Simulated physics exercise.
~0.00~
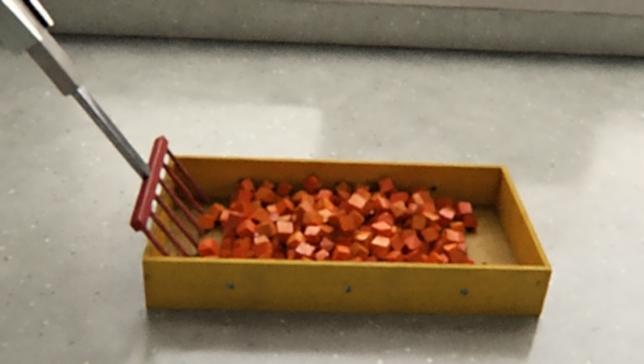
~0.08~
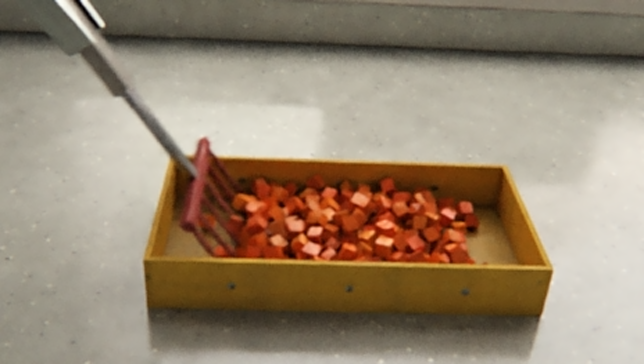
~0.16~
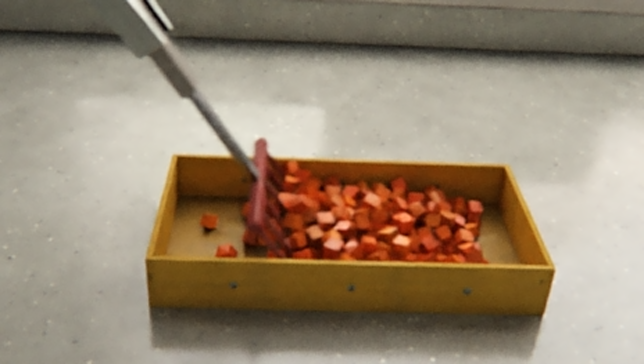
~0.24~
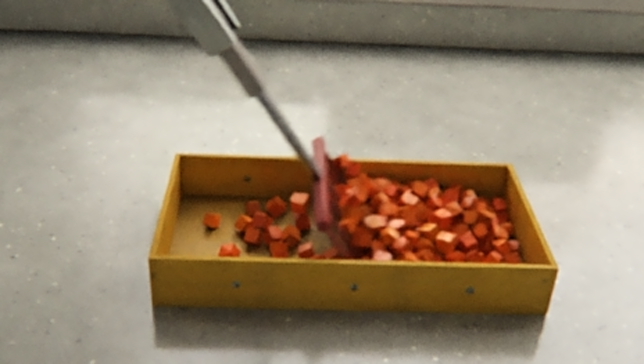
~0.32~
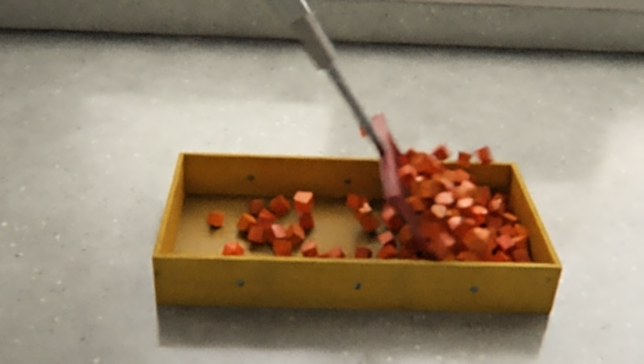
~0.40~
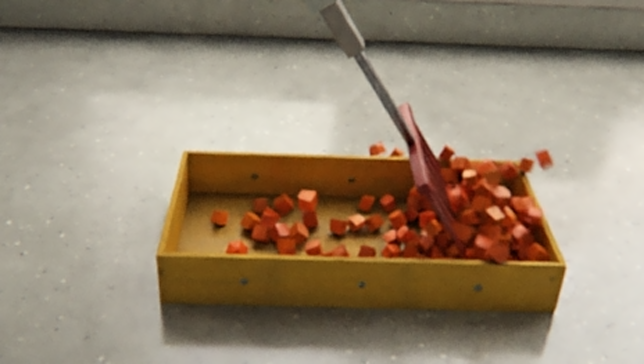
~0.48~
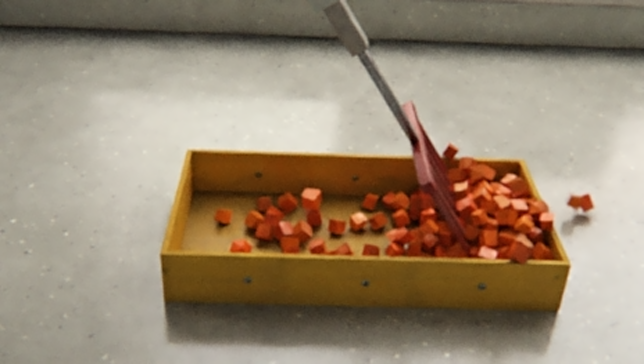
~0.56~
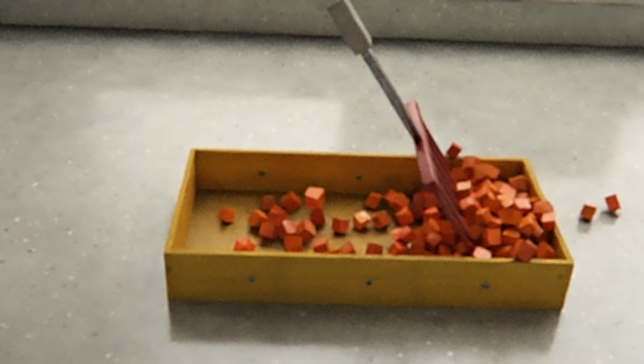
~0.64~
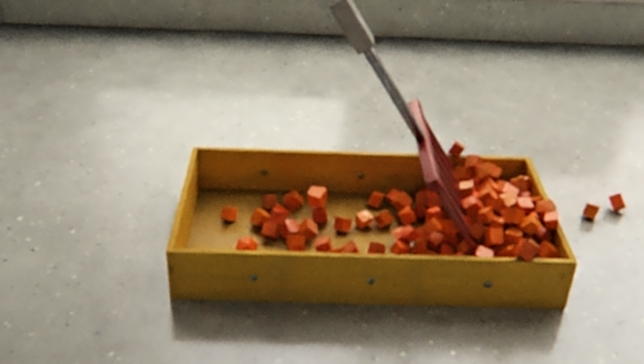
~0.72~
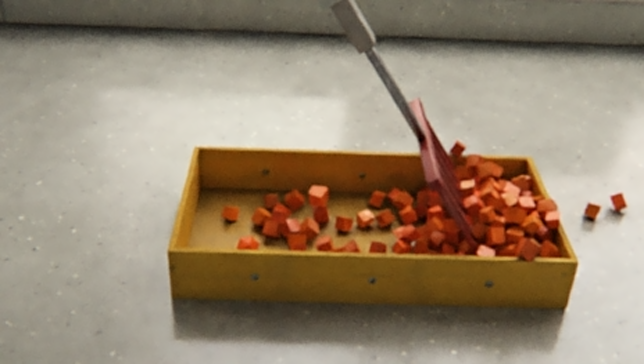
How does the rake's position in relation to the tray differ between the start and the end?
At the start the rake is at the left end of the tray, and at the end it rests in the heap of dice towards the right end.
